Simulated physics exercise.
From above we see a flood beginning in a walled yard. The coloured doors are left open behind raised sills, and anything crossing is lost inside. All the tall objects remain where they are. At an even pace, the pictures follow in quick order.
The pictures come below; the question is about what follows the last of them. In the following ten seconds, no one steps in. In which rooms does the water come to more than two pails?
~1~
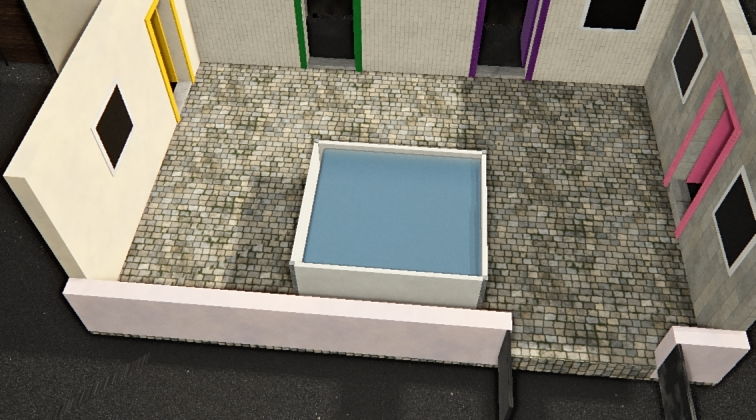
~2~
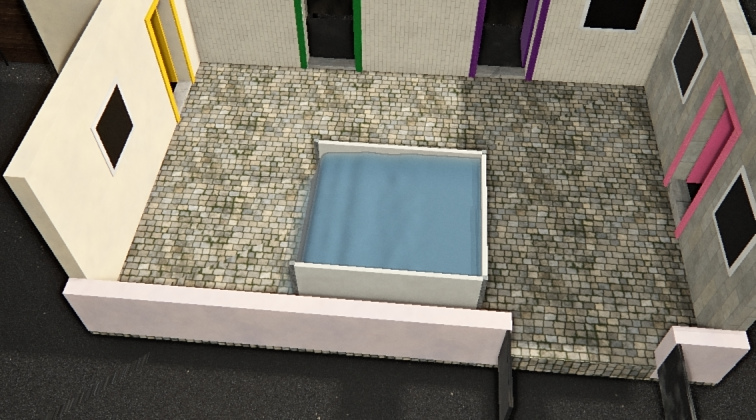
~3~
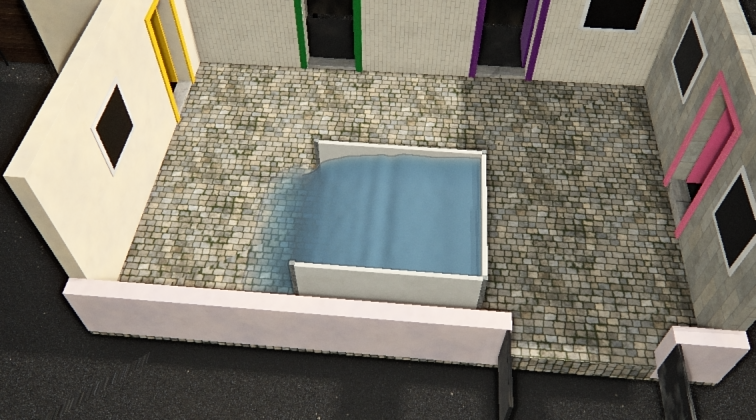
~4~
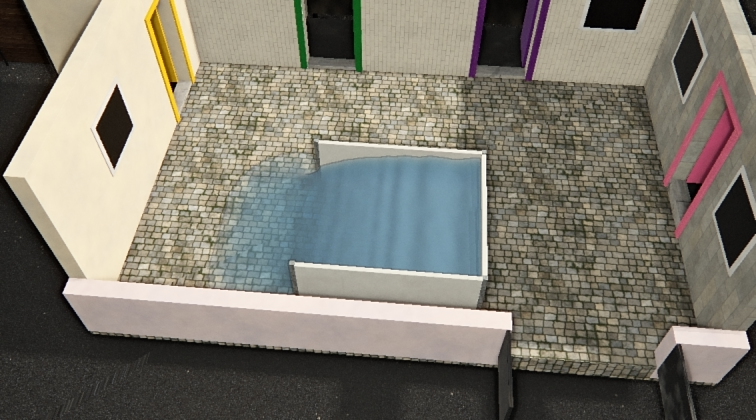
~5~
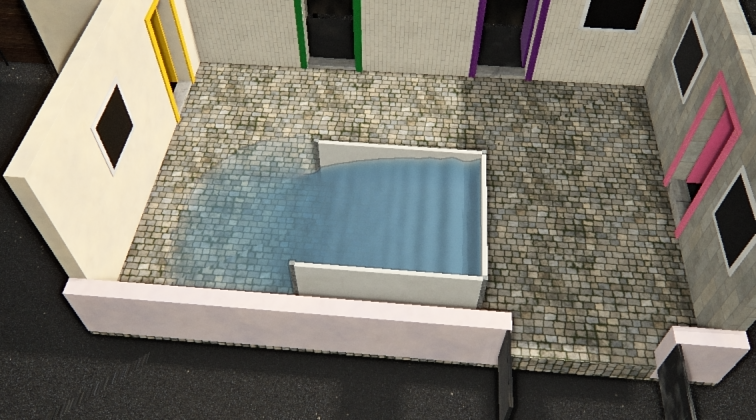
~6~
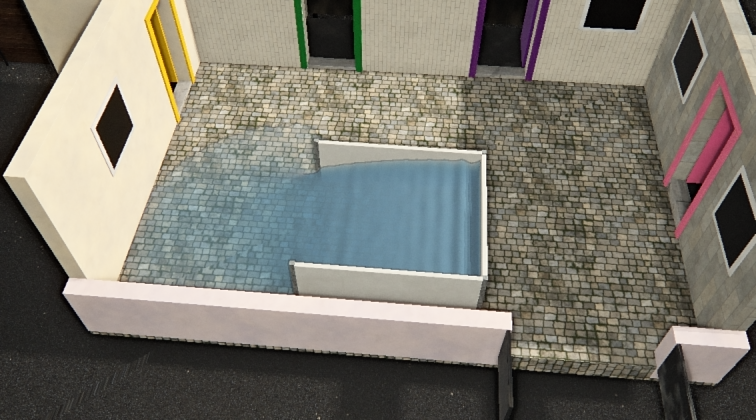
As I see it, the yellow door lets too much in there; the purple door lets in little enough there; the green door lets too much in there; the pink door lets in little enough there.
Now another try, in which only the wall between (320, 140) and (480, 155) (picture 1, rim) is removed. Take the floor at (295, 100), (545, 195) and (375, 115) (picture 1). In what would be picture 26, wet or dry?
Taking the points in order: Swamped, unwetted and swamped.
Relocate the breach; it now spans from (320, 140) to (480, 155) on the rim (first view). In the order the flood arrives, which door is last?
It's the pink-painted one.
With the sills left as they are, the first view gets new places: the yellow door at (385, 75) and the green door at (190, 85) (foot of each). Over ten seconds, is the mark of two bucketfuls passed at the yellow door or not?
Result for yellow: It ends up above.
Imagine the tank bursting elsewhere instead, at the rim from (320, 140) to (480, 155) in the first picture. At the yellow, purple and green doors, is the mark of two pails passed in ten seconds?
Taking each in turn, the yellow overflows, the purple overflows, the green overflows.
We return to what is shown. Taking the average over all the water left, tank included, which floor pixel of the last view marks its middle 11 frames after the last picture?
It's close to (261, 221).
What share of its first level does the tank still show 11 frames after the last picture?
About 34 %.
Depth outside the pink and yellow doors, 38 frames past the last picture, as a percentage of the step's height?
The first comes to about 20 percent, the second to about 360 percent.
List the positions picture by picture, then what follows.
Still water in the water tank at (394, 208), in the first frame.
Water pours out at (310, 225) and has run to a hidden place, in the second frame.
The front is at a hidden place, out from the gap at (311, 226), in the third frame.
Water pours out at (311, 227) and has run to a hidden place, in the fourth frame.
Water pours out at (311, 228) and has run to a hidden place, in the fifth frame.
Water pours out at (311, 228) and has run to (132, 256), in the sixth frame.
A moment on, water covers 30 % of the floor; the yellow door wet at the sill, nothing in, the purple door not reached, the green door not reached, the pink door not reached.
Next, water covers 30 % of the floor; the yellow door over two buckets in, the purple door not reached, the green door not reached, the pink door not reached.
Then, water covers 40 % of the floor; the yellow door over two buckets in, the purple door not reached, the green door wet at the sill, nothing in, the pink door not reached.
Later, water covers 90 % of the floor; the yellow door far over two buckets in, the purple door wet at the sill, nothing in, the green door far over two buckets in, the pink door not reached.
In the end, water covers 100 % of the floor; the yellow door far over two buckets in, the purple door wet at the sill, nothing in, the green door far over two buckets in, the pink door wet at the sill, nothing in.
